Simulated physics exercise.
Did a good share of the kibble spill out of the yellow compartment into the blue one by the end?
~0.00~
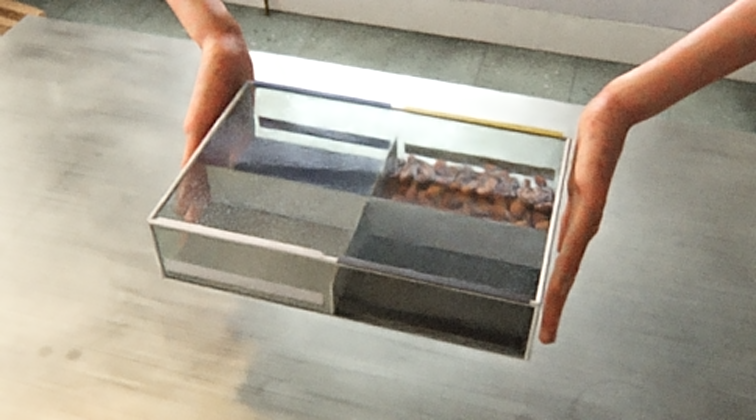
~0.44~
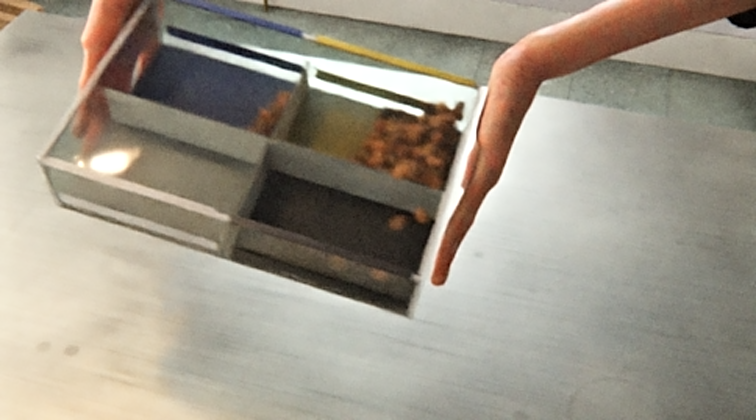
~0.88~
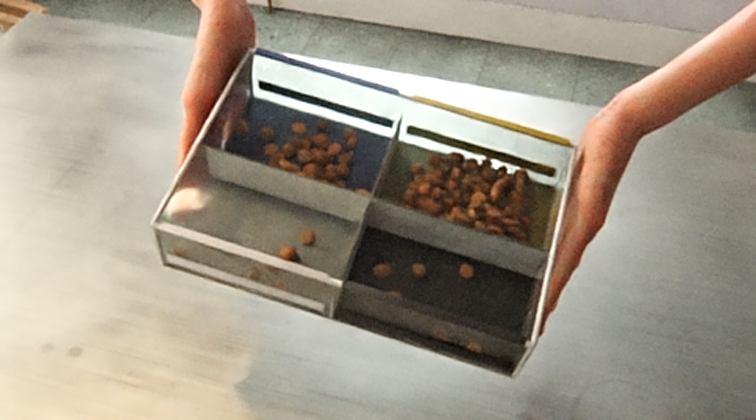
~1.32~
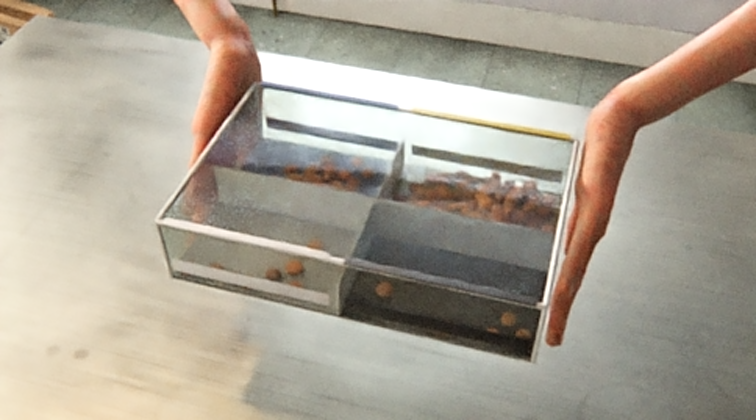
Yes, a good share ended up in the blue compartment, though most stayed in the yellow one. Only a few pieces ended up in the black and white compartments.
